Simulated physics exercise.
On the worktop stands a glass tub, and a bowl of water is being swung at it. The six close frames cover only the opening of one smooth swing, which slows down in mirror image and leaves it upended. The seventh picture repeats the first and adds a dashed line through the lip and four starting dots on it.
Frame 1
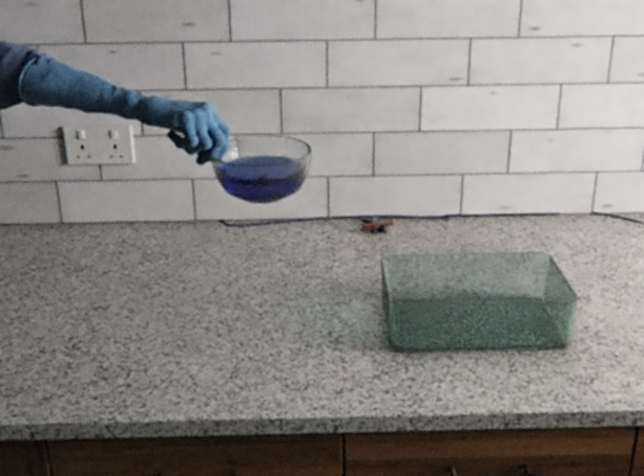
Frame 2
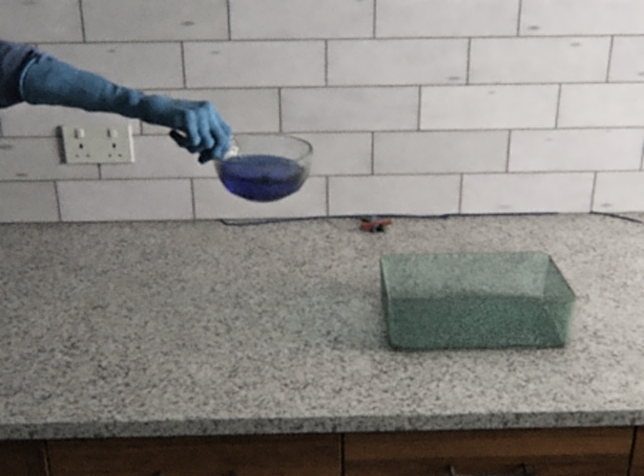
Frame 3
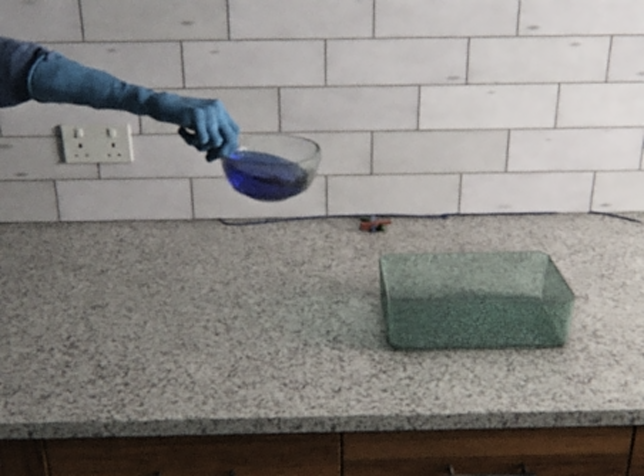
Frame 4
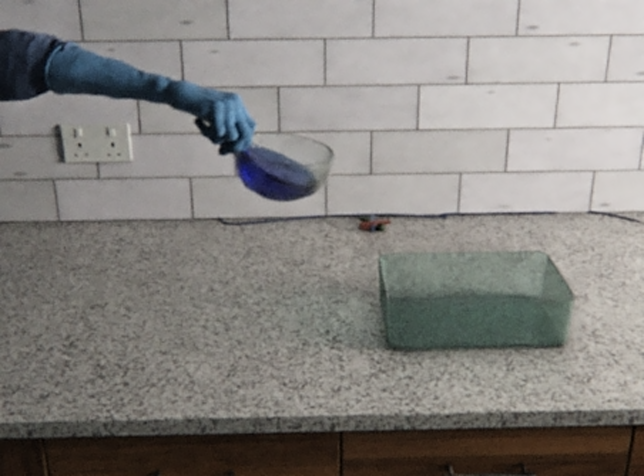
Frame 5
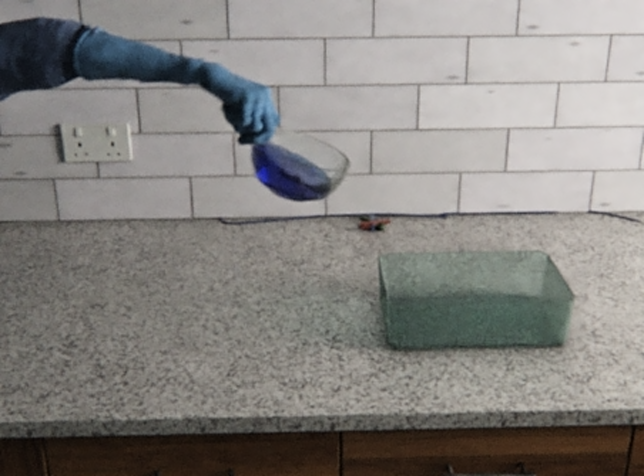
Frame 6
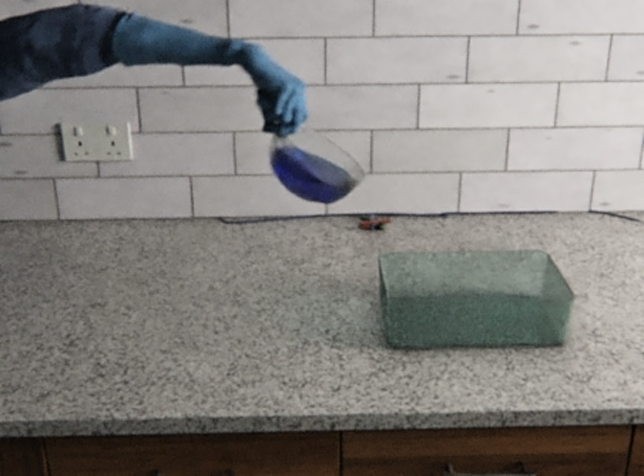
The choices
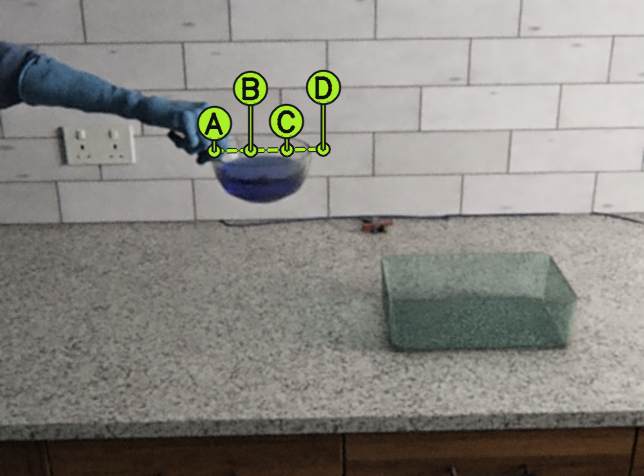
A blue-gloved hand held a glass bowl of blue liquid above a speckled worktop, then moved it right toward a greenish glass tub, tilting it more and more steeply as it went.
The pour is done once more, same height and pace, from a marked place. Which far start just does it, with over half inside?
Choose B.
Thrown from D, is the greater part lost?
No, not at all.
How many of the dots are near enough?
Three.
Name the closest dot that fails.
Dot A.
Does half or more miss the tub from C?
No, not at all.
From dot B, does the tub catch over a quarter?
Yes.
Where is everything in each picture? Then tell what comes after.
Upright, lip at (309, 149); tub from (390, 348) to (569, 344); nothing has left yet.
Upright, lip at (311, 148); nothing has left yet.
Upright, lip at (319, 149); nothing has left yet.
Tipped about 7°, lip at (332, 153); nothing has left yet.
Tipped about 18°, lip at (349, 162); nothing has left yet.
Tipped about 32°, lip at (363, 173); nothing has left yet.
On the marked copy, A at (214, 151); B at (250, 150); C at (286, 149); D at (323, 149).
With A, about 35 % lands in the tub, 61 % falls short and 4 % goes beside or beyond.
With B, about 63 % lands in the tub, 25 % falls short and 12 % goes beside or beyond.
With C, about 76 % lands in the tub, 9 % falls short and 15 % goes beside or beyond.
With D, about 76 % lands in the tub, 4 % falls short and 20 % goes beside or beyond.
